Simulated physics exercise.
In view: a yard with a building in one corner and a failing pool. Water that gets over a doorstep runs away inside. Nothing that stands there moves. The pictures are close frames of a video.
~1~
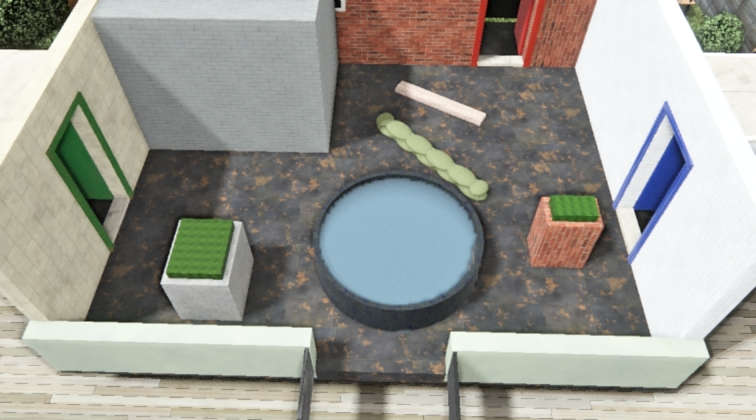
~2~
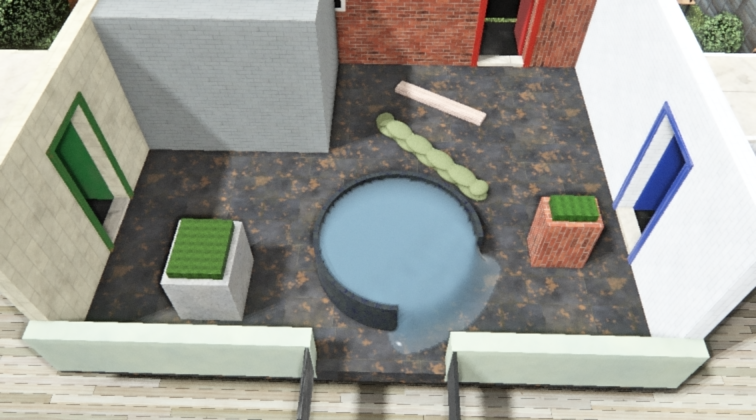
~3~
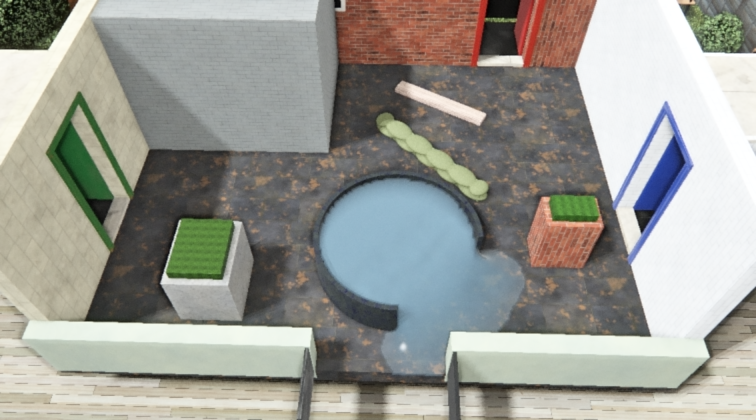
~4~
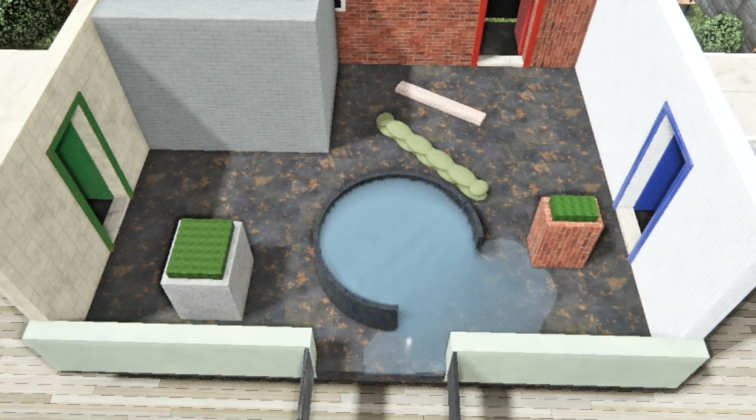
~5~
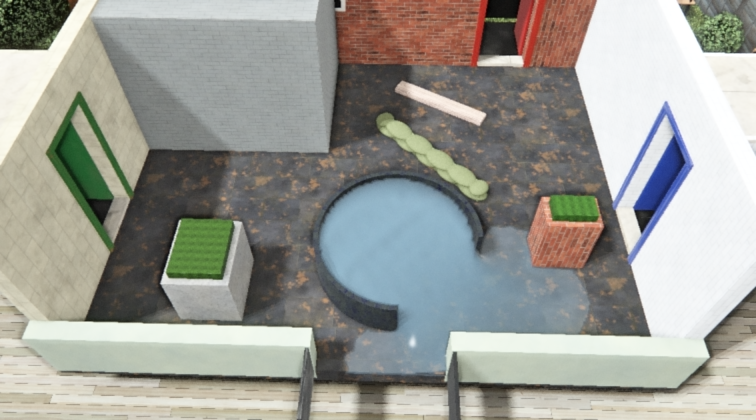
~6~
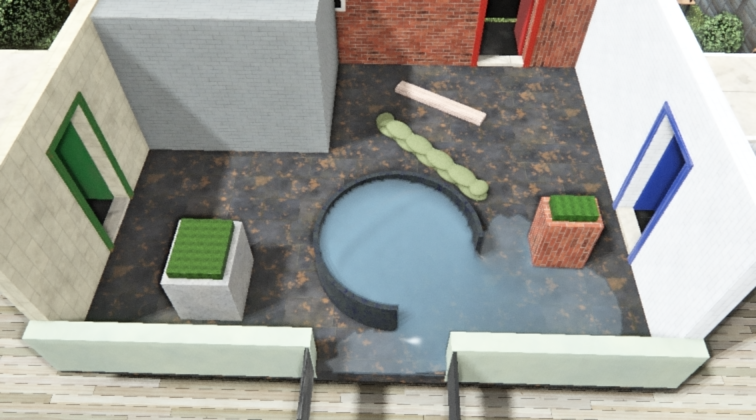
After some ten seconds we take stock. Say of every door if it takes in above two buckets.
In the end: The green door stays under that; the blue door takes more than that; the red door takes more than that.
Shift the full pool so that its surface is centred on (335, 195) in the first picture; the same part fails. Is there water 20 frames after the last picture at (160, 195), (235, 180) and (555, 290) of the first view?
In that order: Clear, clear, flooded.
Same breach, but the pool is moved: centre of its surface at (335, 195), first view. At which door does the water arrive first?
First comes the door marked blue.
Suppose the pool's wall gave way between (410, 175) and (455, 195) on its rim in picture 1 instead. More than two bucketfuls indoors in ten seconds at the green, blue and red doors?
The green door keeps below it, the blue door floods, the red door lets less in.
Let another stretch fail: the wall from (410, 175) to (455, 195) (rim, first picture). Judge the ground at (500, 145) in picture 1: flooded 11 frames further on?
Verdict: Awash.
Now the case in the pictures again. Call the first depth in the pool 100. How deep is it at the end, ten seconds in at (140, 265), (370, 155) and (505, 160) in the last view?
About 0, 10 and 4 per cent.
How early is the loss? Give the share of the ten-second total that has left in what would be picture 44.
About 80 per cent.
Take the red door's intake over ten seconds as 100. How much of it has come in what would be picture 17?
Near 0 in a hundred.
A moment on, water covers 15 % of the floor; the green door not reached, the blue door not reached, the red door not reached.
Next, water covers 15 % of the floor; the green door not reached, the blue door wet at the sill, nothing in, the red door not reached.
Then, water covers 35 % of the floor; the green door not reached, the blue door under two buckets in, the red door not reached.
Later, water covers 55 % of the floor; the green door not reached, the blue door over two buckets in, the red door over two buckets in.
In the end, water covers 60 % of the floor; the green door not reached, the blue door over two buckets in, the red door over two buckets in.
